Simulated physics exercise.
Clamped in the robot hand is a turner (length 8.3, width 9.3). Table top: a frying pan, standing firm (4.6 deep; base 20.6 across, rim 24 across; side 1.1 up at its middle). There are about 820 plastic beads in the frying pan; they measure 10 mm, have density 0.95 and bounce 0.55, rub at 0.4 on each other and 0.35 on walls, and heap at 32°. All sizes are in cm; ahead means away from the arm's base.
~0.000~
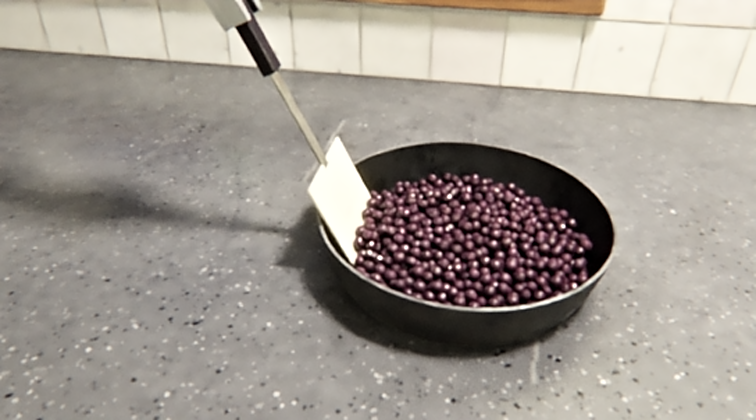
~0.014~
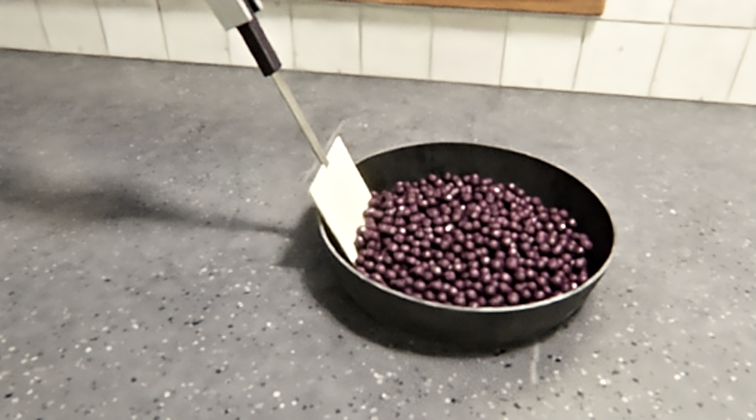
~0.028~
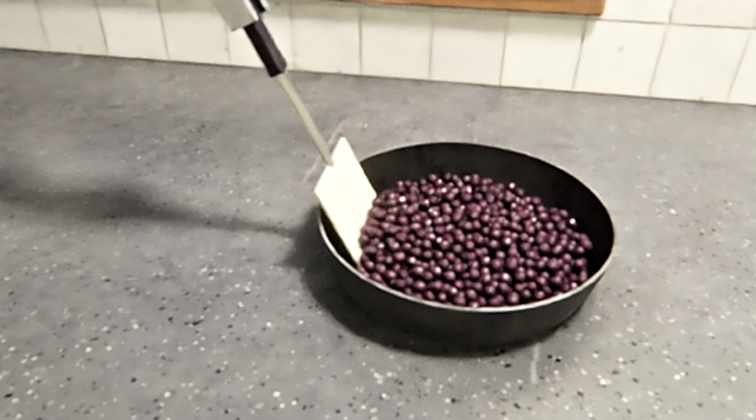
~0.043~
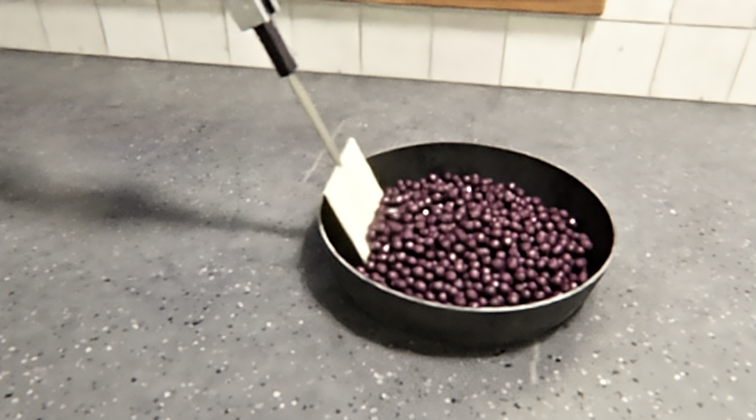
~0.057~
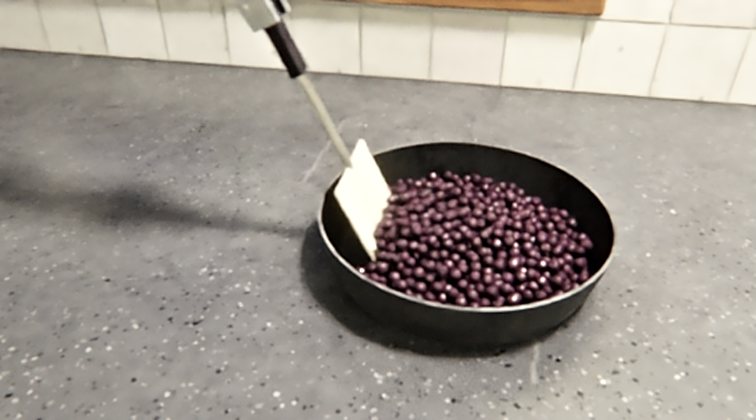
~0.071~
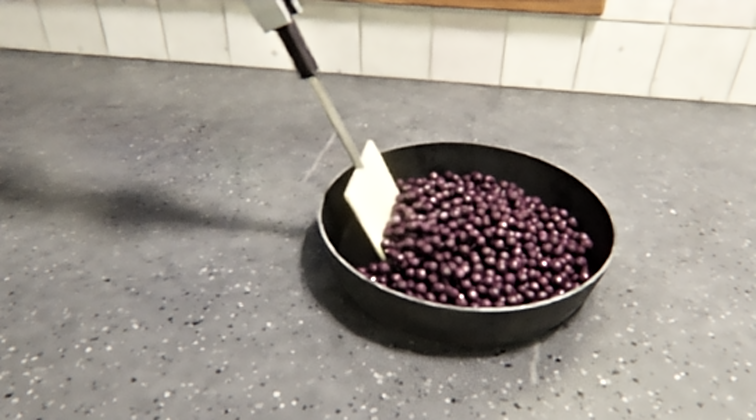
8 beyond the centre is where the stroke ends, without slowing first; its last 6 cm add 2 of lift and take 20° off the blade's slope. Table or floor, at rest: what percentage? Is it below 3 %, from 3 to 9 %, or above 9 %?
From 3 to 9 %.
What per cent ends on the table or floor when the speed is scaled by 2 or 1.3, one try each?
About 20 and 10 per cent.
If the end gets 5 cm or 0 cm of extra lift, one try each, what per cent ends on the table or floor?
I'd put it near 10 in a hundred, then near 0 in a hundred.
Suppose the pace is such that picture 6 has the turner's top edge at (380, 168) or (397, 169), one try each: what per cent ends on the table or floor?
Respectively, some 15 and 20 per cent.
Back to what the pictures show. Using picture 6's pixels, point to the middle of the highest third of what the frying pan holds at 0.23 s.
The middle lies somewhere about (533, 227).
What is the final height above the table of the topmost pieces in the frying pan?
Close to 6.0 centimetres high.
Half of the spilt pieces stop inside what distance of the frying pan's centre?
Close to 20 cm from the centre.
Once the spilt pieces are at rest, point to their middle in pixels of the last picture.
Roughly (664, 288).
After 0.15 s, sloping 64°, highest piece 6 above the table; 821 in the frying pan.
After 0.23 s, sloping 56°, highest piece 6 above the table; 821 in the frying pan.
After 0.47 s, sloping 44°, highest piece 6 above the table; 779 in the frying pan, 35 on the table or floor, 7 on the blade or in flight.
After 1.52 s, sloping 44°, highest piece 6 above the table; 778 in the frying pan, 43 on the table or floor.
At rest, 778 in the frying pan, 43 on the table or floor. That is 5 % on the table or floor.
